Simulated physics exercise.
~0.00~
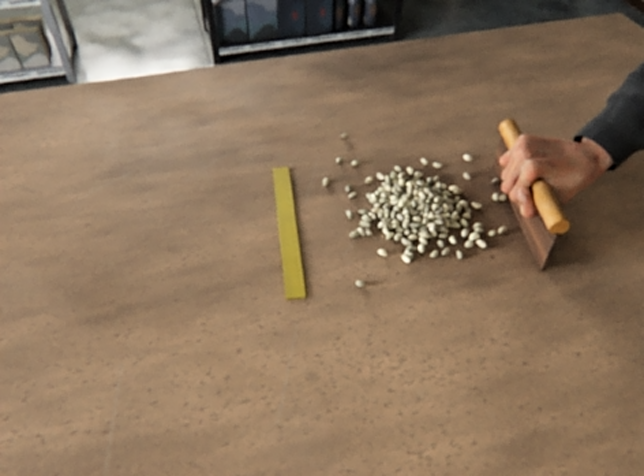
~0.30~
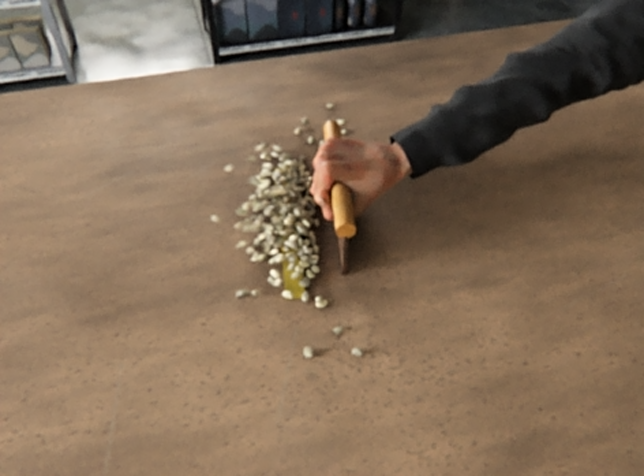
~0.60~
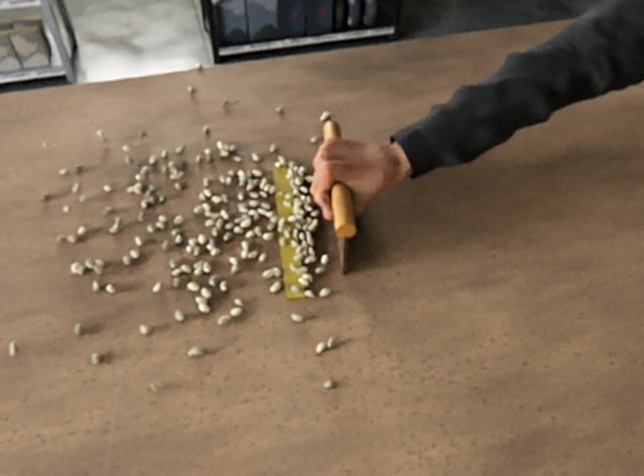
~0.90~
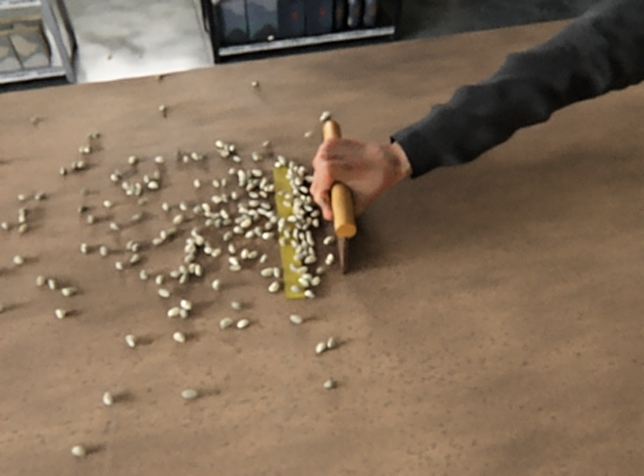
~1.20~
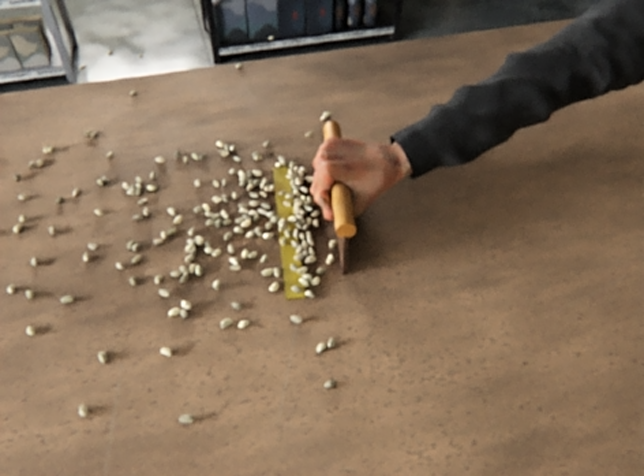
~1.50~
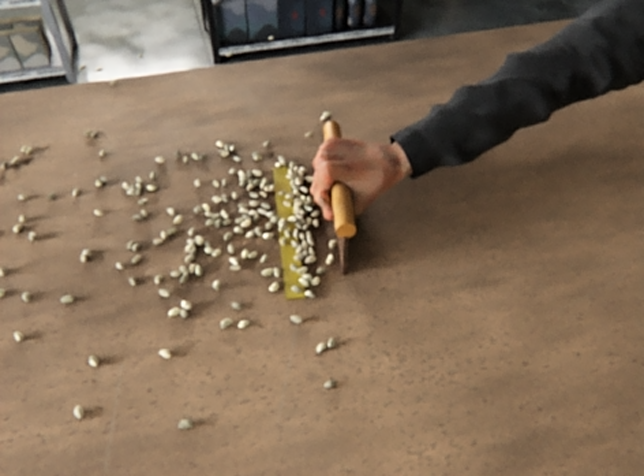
A hand pushing pale beans leftward with a wooden-handled scraper, stopping short of a yellow strip as beans scatter across and beyond it.
